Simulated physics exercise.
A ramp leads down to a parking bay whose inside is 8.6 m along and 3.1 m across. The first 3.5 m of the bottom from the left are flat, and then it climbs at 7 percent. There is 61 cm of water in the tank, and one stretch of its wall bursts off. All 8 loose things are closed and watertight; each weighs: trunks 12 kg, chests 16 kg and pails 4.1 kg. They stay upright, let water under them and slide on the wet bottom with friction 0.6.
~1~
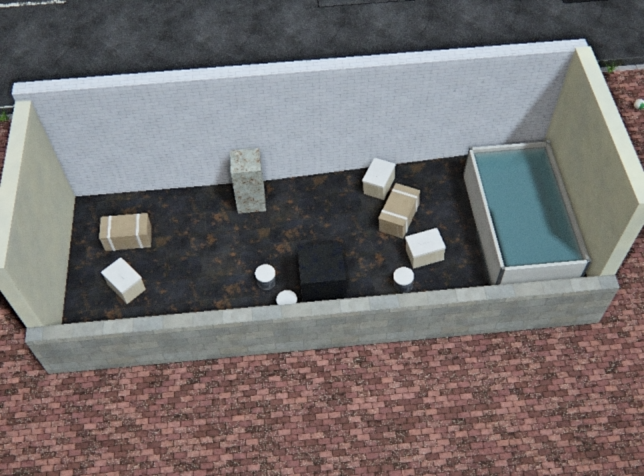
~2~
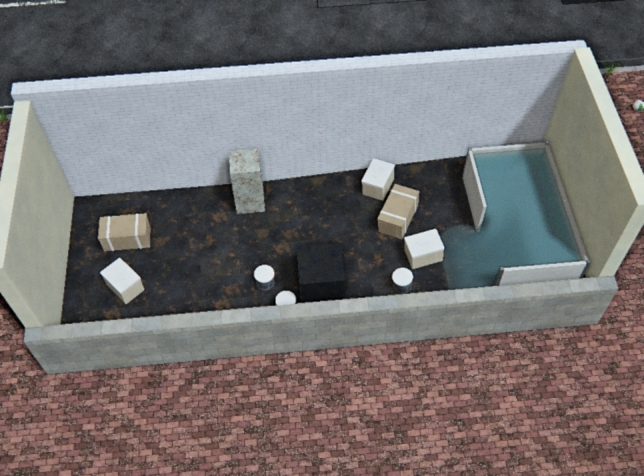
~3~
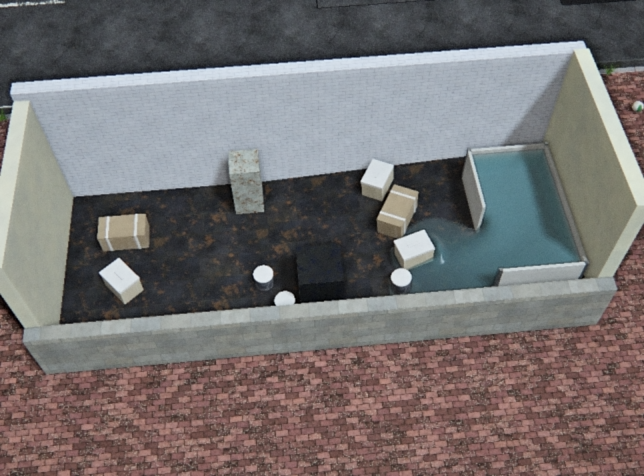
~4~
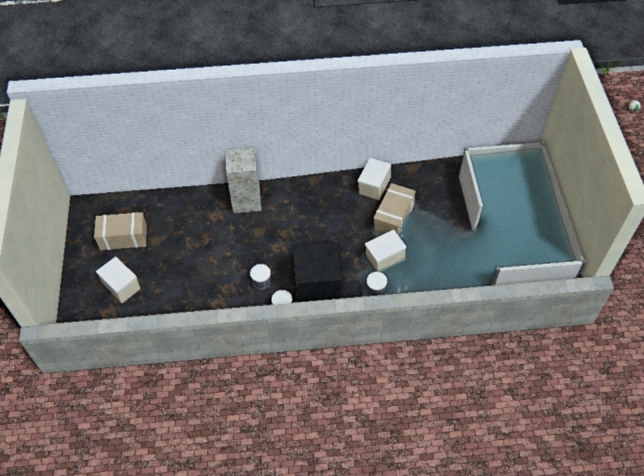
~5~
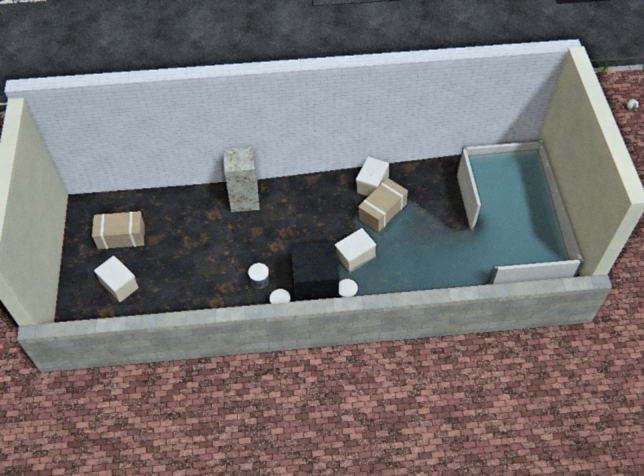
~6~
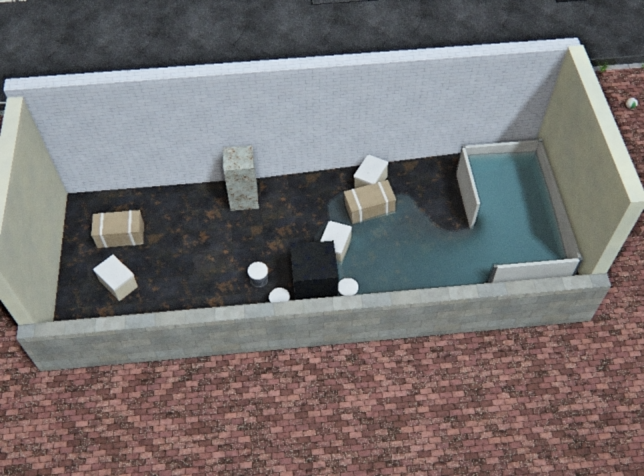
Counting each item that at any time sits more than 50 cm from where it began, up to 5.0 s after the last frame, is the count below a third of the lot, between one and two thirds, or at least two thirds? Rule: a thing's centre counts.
The count is between one and two thirds.
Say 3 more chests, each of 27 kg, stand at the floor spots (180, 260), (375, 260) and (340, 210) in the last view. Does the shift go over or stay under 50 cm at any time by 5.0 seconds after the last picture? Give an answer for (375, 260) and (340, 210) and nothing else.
Order as asked - surpassed, surpassed.
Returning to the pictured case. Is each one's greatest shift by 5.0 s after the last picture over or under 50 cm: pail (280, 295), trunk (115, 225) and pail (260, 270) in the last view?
Well, the first one's not that far, the next one's too far and the last one's not that far.
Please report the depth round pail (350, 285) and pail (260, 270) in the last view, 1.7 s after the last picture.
Depths: Near 29 cm, then near 1 cm.
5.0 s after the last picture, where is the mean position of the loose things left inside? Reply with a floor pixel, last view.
Somewhere near (226, 259).
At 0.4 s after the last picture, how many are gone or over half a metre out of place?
By my tally, 3.
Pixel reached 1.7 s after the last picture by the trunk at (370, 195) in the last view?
Around (293, 174).
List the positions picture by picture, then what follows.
In the first picture, a chest at (427, 242), on the bottom; a pail at (405, 276), on the bottom; 3.1 m2 under water; 0 of 8 have shifted.
In the second picture, a chest at (426, 243), on the bottom; a pail at (404, 276) rests on the ground; water covers 4.1 m2; 0 of 8 have shifted.
In the third picture, a chest at (416, 244) rests on the ground, 15 cm from its start; a pail at (403, 277) rests on the ground; water covers 5.1 m2; 1 of 8 have shifted.
In the fourth picture, a chest at (387, 245), on the bottom, 58 cm from its start; a pail at (378, 281) rests on the ground, 38 cm from its start; water covers 6.2 m2; 2 of 8 have shifted.
In the fifth picture, a chest at (357, 244), on the bottom, 104 cm from its start; a pail at (348, 288) rests on the ground, 84 cm from its start; 7.4 m2 under water; 3 of 8 have shifted.
In the sixth picture, a chest at (336, 237), on the bottom, 138 cm from its start; a pail at (348, 287) floats, 85 cm from its start; water covers 8.4 m2; 3 of 8 have shifted.
Then, 0.4 s after the last picture 3 of 8 are over 50 cm from their spots; 1 afloat.
Then, 1.7 s after the last picture 3 of 8 are over 50 cm from their spots; 2 afloat.
Then, 3.2 s after the last picture 5 of 8 are over 50 cm from their spots; 5 afloat.
Then, 5.0 s after the last picture 4 of 8 are over 50 cm from their spots, and 5 have been at some point; 5 afloat.
